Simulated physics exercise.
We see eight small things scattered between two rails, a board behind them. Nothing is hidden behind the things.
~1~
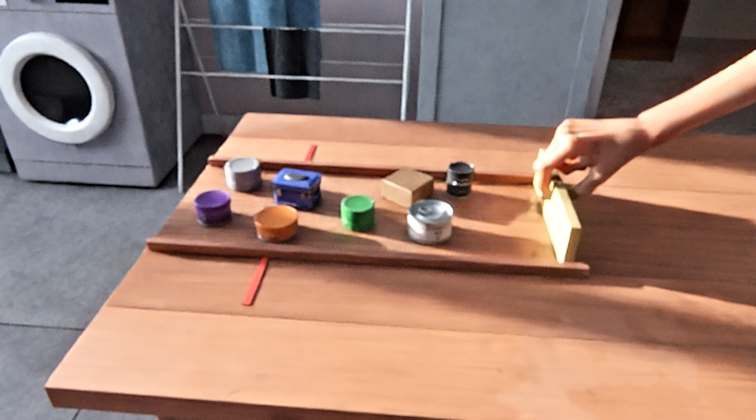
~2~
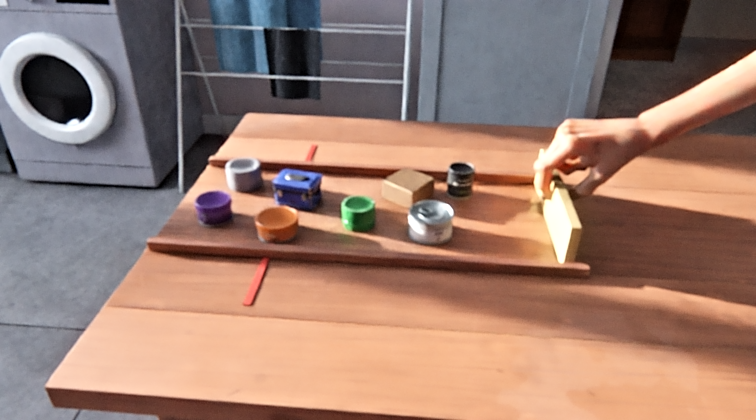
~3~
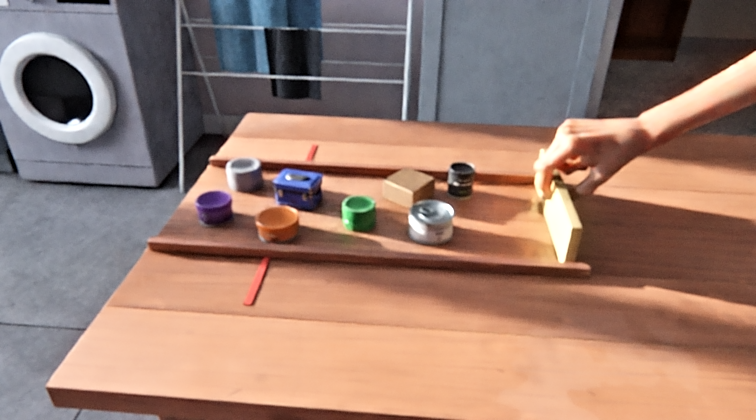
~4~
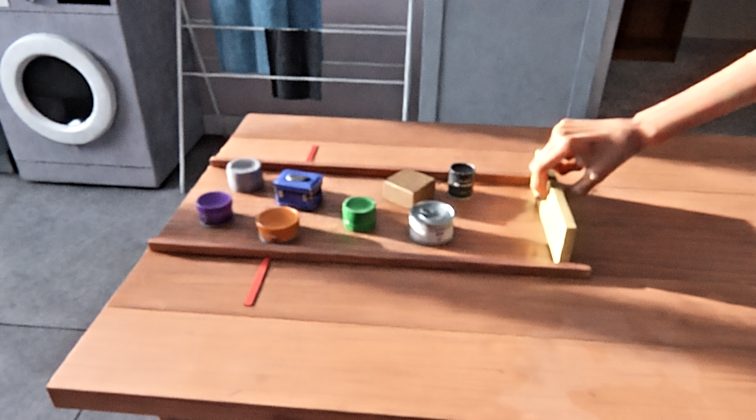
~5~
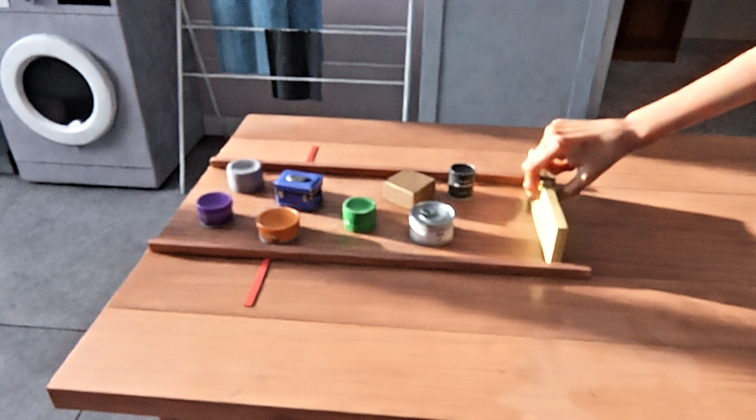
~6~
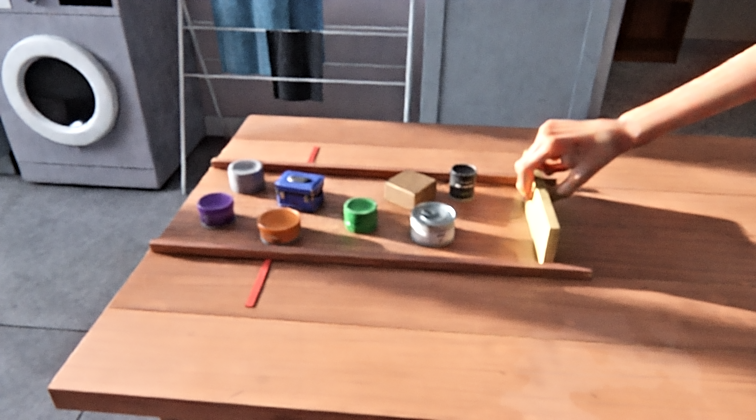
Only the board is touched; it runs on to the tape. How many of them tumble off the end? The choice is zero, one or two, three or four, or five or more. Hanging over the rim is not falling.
In the end the number that fall off is zero.
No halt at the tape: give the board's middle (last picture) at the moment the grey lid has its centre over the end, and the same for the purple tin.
Its middle is around (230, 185) and around (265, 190).
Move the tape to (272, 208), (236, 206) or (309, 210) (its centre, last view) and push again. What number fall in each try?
Down on the floor: 0, 2 and 0.
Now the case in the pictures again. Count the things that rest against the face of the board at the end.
That makes 3.
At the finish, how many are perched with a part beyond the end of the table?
The number is 0.
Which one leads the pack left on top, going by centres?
The purple tin.
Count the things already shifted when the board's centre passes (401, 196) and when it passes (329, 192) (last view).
First 4, then 7.
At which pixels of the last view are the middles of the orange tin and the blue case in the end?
The orange tin stops around (221, 231); the blue case around (226, 186).
Early on, none off yet; purple tin at rest near (217, 210); grey lid at rest near (247, 177); orange tin at rest near (280, 227).
A while later, none off yet; purple tin at rest near (217, 210); grey lid moving near (245, 175); orange tin travelled a little near (265, 229).
Finally, the number that fall off is zero.
